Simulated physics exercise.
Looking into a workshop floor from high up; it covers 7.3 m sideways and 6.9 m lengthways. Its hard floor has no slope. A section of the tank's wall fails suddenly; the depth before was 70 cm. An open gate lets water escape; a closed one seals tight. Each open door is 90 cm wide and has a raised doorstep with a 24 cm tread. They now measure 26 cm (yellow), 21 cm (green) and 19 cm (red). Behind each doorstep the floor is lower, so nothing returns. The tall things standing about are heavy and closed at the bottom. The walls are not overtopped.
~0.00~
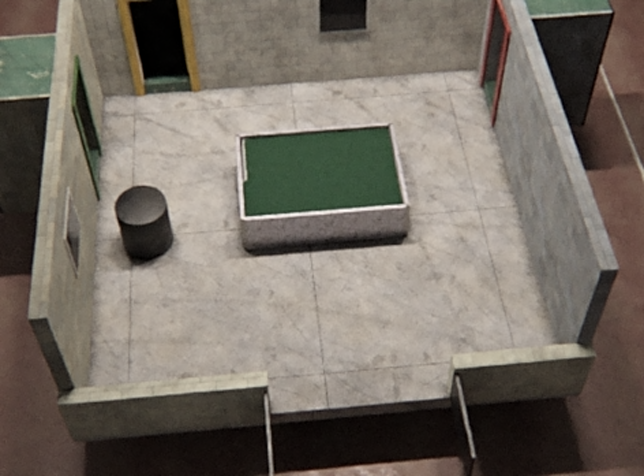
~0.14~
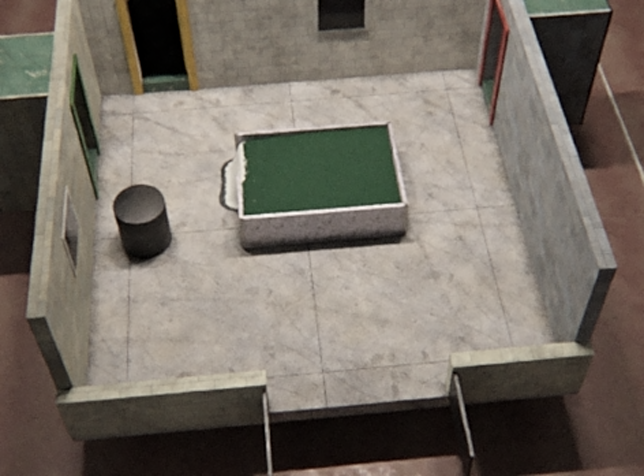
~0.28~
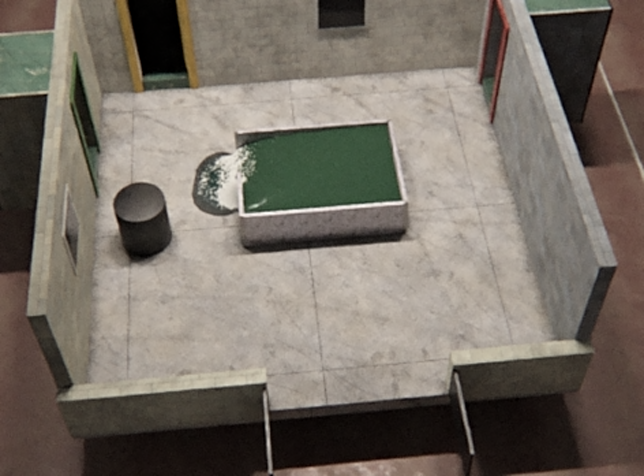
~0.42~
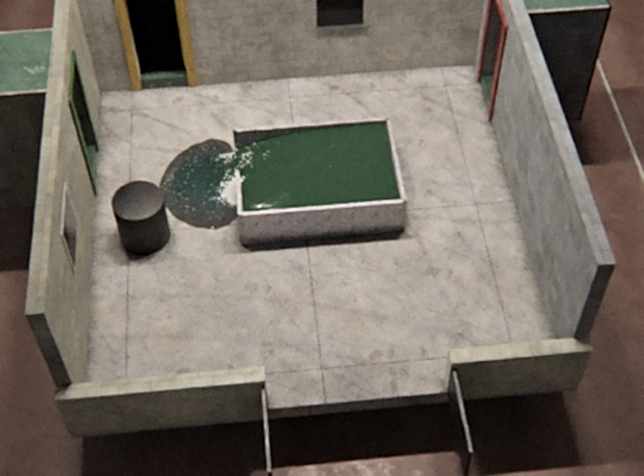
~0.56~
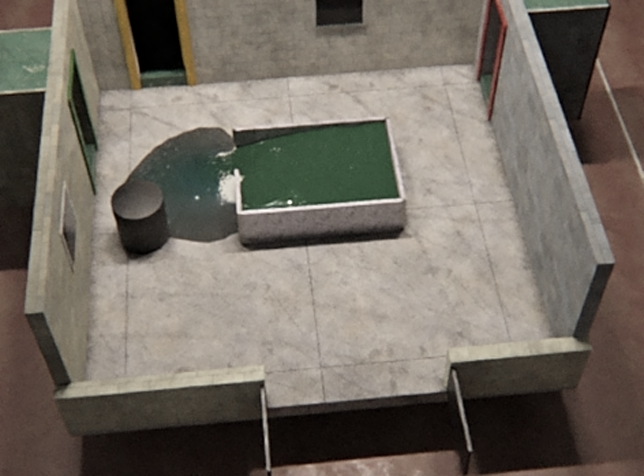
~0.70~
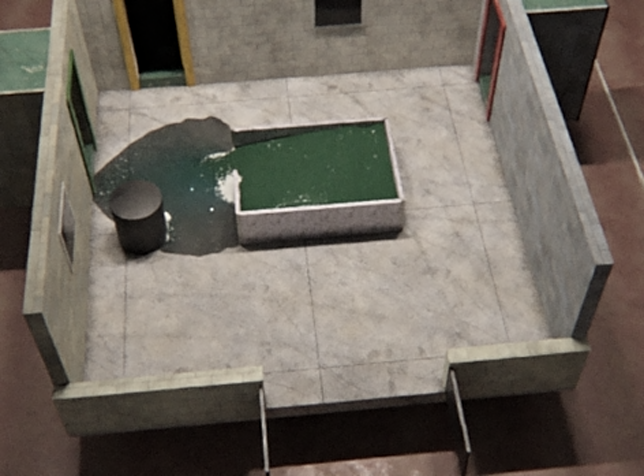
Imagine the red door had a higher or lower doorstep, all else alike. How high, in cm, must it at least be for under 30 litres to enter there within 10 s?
At least 10 cm or so.
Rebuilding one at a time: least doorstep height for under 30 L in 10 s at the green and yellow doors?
About 27 cm at green and 16 cm at yellow.
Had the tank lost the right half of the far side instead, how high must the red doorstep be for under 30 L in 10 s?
About 28 cm.
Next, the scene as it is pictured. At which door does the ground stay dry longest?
Last comes the red one.
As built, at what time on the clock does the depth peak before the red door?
Near 6.5 s.
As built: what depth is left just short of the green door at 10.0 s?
Roughly 12.5 cm deep.
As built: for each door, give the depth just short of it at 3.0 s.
Depths in cm: Yellow 20, green 30, red 0.
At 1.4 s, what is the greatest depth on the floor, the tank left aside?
About 39 cm.
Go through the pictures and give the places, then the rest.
The first frame shows the tank at (320, 172) is whole and still, 70 cm deep; the red door at (494, 64) is dry.
In the second frame, the front is at (224, 200), 0.3 m from the gap at (241, 174); 0.3 m2 of floor is wet, 70 cm left at the back.
In the third frame, the gap is at (241, 174), the front 0.8 m out at (200, 202); the back of the tank holds 70 cm.
In the fourth frame, the front is at (164, 196), 1.4 m from the gap at (240, 173); 2.0 m2 of floor is wet, 70 cm left at the back.
In the fifth frame, the gap is at (239, 172), the front 2.0 m out at a hidden place; the back of the tank holds 70 cm.
In the sixth frame, the front is at (94, 190), 2.6 m from the gap at (238, 172); 4.8 m2 of floor is wet, 69 cm left at the back; the red door at (490, 59), 5.0 m from the gap, is still 4.9 m from the nearest water.
After 1.4 s water covers 20 % of the floor, deepest (39 cm) near (226, 175); it has not reached the red door.
After 3.0 s water covers 35 % of the floor, deepest (36 cm) near (99, 94); it has not reached the red door.
After 10.0 s water covers 95 % of the floor, deepest (14 cm) near (98, 114); 10 cm at the red door, 0 litres in over its 19 cm doorstep.
At the red door as built, the water arrived by 5.4 s and peaked near 16 cm at 6.6 s.
Run again over the same 10 s with other heights there, 64 litres in over 8 cm, 20 litres over 11 cm. The limit of 30 litres is kept from about 10 cm up.
